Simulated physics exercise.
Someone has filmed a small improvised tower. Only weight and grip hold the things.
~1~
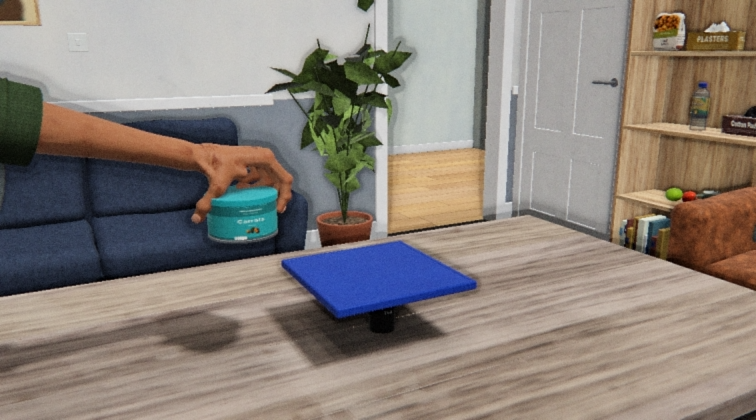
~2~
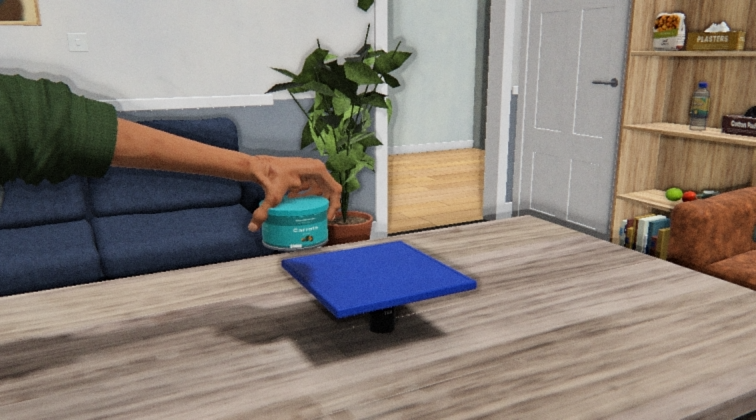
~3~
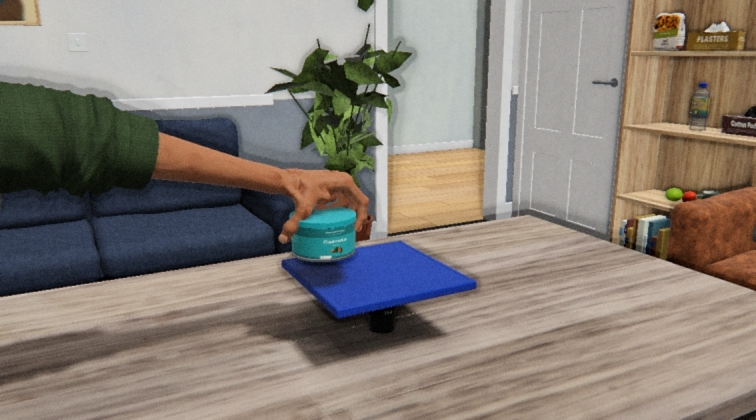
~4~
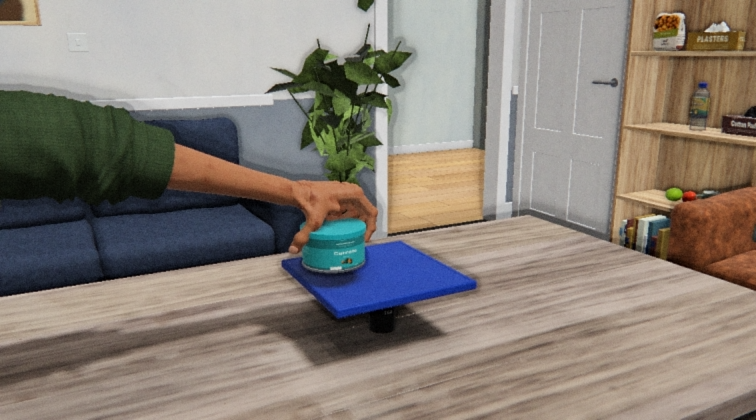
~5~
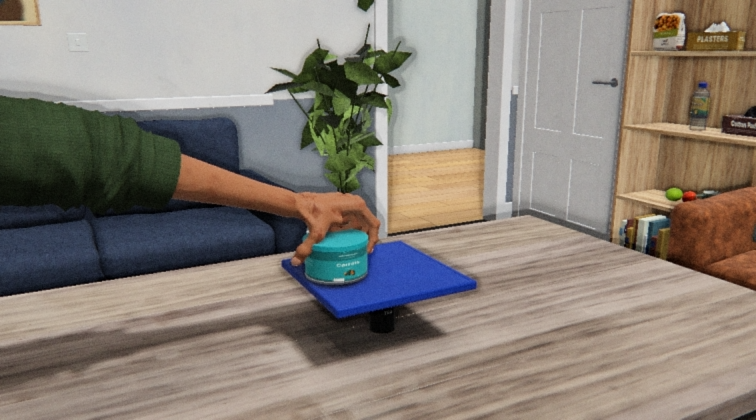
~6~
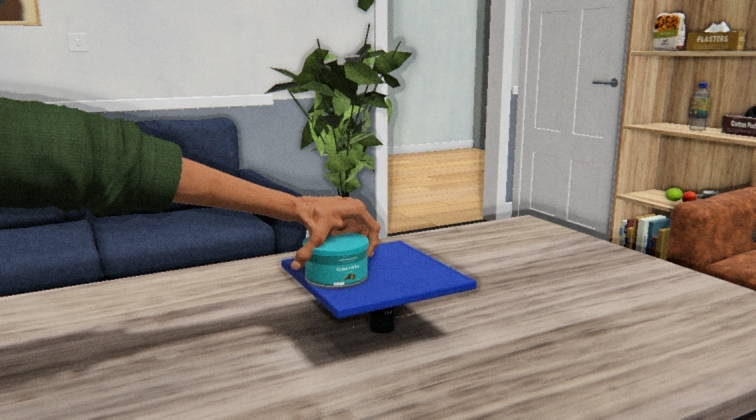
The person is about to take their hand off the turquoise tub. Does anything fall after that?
Here the stack gives way.
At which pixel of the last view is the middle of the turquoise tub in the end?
At about (286, 320).
Then, 0.30 s after the last picture, turquoise tub tipped 23° from how it was near (329, 278); blue lid tipped 23° from how it was.
Then, 0.40 s after the last picture, turquoise tub now fallen; blue lid tipped 47° from how it was.
Then, 0.60 s after the last picture, blue lid tipped 46° from how it was.
Then, 1.20 s after the last picture, blue lid tipped 42° from how it was.
At rest, fallen, turquoise tub; tipped over in the stack, blue lid; black shaker in place. Seen from the same camera at the end, turquoise tub near (285, 320). The stack loses its balance.
